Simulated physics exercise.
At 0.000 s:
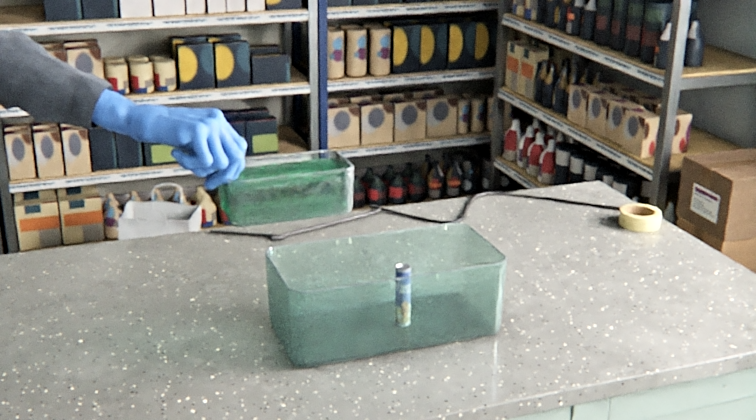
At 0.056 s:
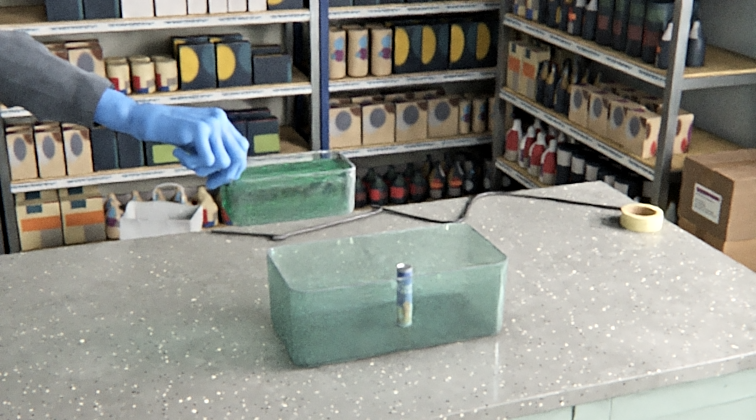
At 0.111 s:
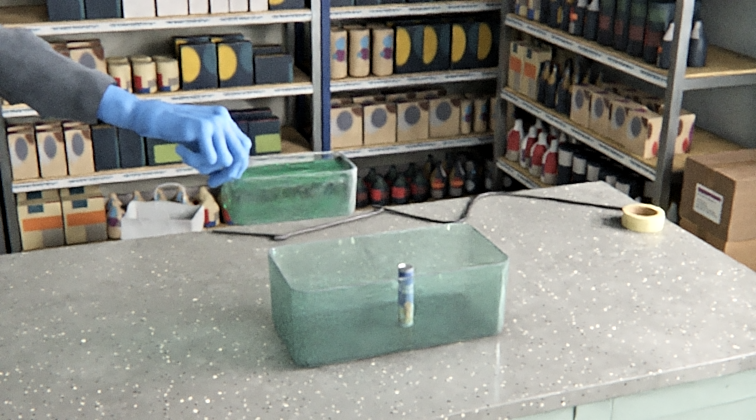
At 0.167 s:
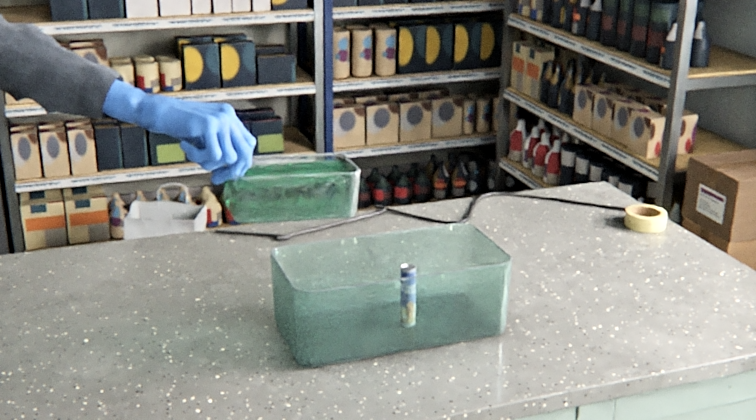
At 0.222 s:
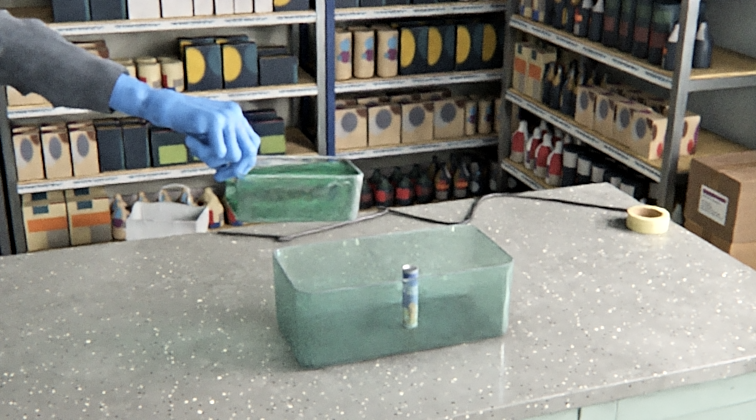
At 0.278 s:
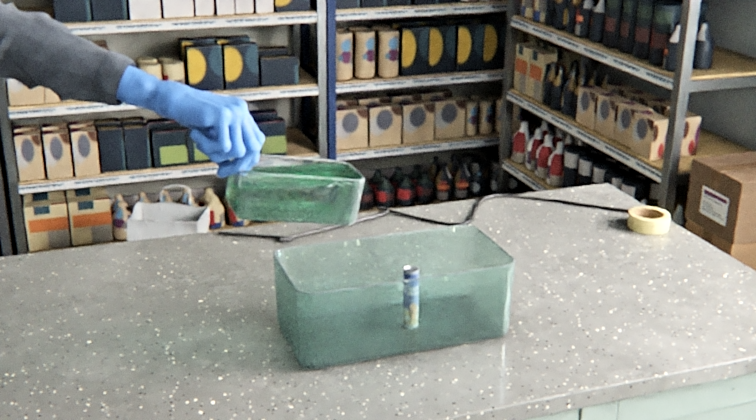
In a storeroom lined with stocked shelves, a blue-gloved hand held a green see-through container above a speckled counter, behind a larger basin with a small tin, then slowly tilted it slightly to the right.
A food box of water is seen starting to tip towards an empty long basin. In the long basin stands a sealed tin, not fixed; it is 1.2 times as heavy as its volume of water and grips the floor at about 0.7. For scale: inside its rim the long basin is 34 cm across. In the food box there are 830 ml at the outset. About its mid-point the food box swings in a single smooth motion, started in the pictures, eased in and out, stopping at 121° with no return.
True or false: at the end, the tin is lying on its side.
True.
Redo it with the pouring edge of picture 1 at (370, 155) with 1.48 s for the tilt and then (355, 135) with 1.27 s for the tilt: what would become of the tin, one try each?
First it stays up; then it remains upright.
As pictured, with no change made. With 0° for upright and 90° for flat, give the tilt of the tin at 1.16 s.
Tilt: Around 90 degrees.
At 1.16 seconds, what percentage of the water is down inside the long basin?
Some 94 per cent.
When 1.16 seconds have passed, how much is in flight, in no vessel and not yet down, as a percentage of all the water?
Estimated airborne part: Roughly 3 per cent.
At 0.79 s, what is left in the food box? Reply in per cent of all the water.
Near 28 in a hundred.
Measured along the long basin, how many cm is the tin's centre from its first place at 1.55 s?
Its middle sits about 6 cm from the start.
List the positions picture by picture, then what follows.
The first picture shows tilt 0°; pouring edge (345, 160); surface from (224, 178) to (343, 165); the long basin's rim runs from (277, 271) to (487, 242); the tin's top is at (403, 270).
The second picture shows tilt 0°; pouring edge (347, 161); surface from (225, 178) to (344, 165).
The third picture shows tilt 2°; pouring edge (349, 162); surface from (227, 177) to (346, 166).
The fourth picture shows tilt 4°; pouring edge (352, 164); surface from (230, 176) to (349, 167).
The fifth picture shows tilt 7°; pouring edge (355, 168); surface from (233, 177) to (352, 168).
The sixth picture shows tilt 10°; pouring edge (356, 172); surface from (234, 177) to (354, 169).
By 0.79 s the tilt is 67° and 28 per cent is still to pour; the tin stands where it began.
By 1.16 s the tilt is 108° and 4 per cent is still to pour; the tin lies on its side.
By 1.55 s the tilt is 121° and 0 per cent is still to pour; the tin lies on its side.
By 1.98 s the tilt is 121° and 0 per cent is still to pour; the tin lies on its side.
At rest the tin lies on its side.
